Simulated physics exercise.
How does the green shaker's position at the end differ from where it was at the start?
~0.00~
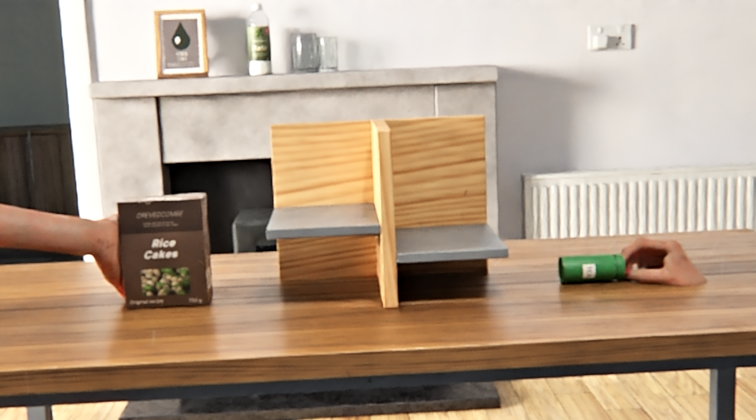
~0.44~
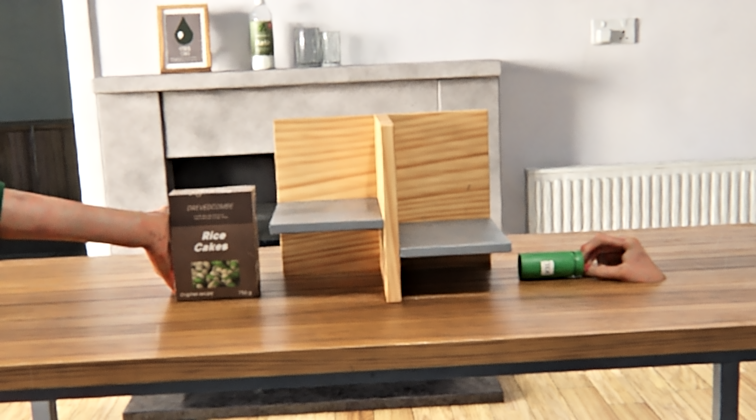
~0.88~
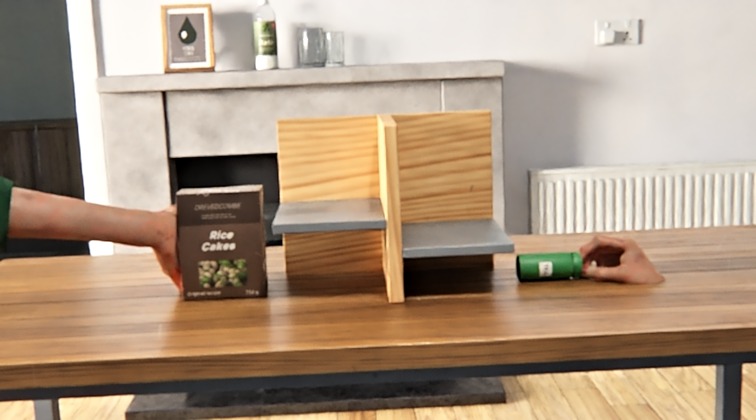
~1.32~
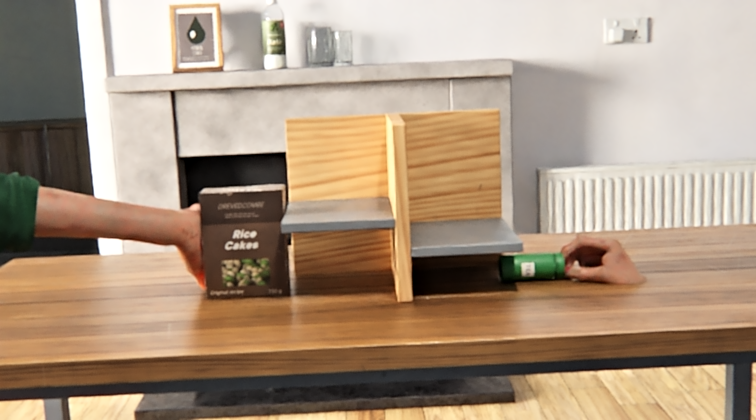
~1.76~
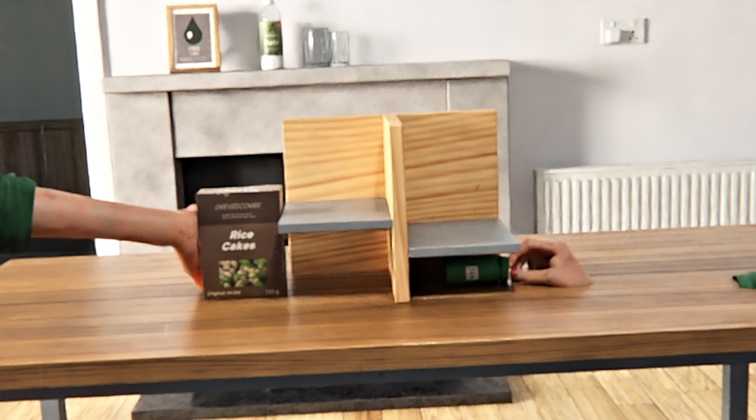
At the start it lies on the open table to the right of the stand, and by the end it has moved left and lies under the right-hand shelf.
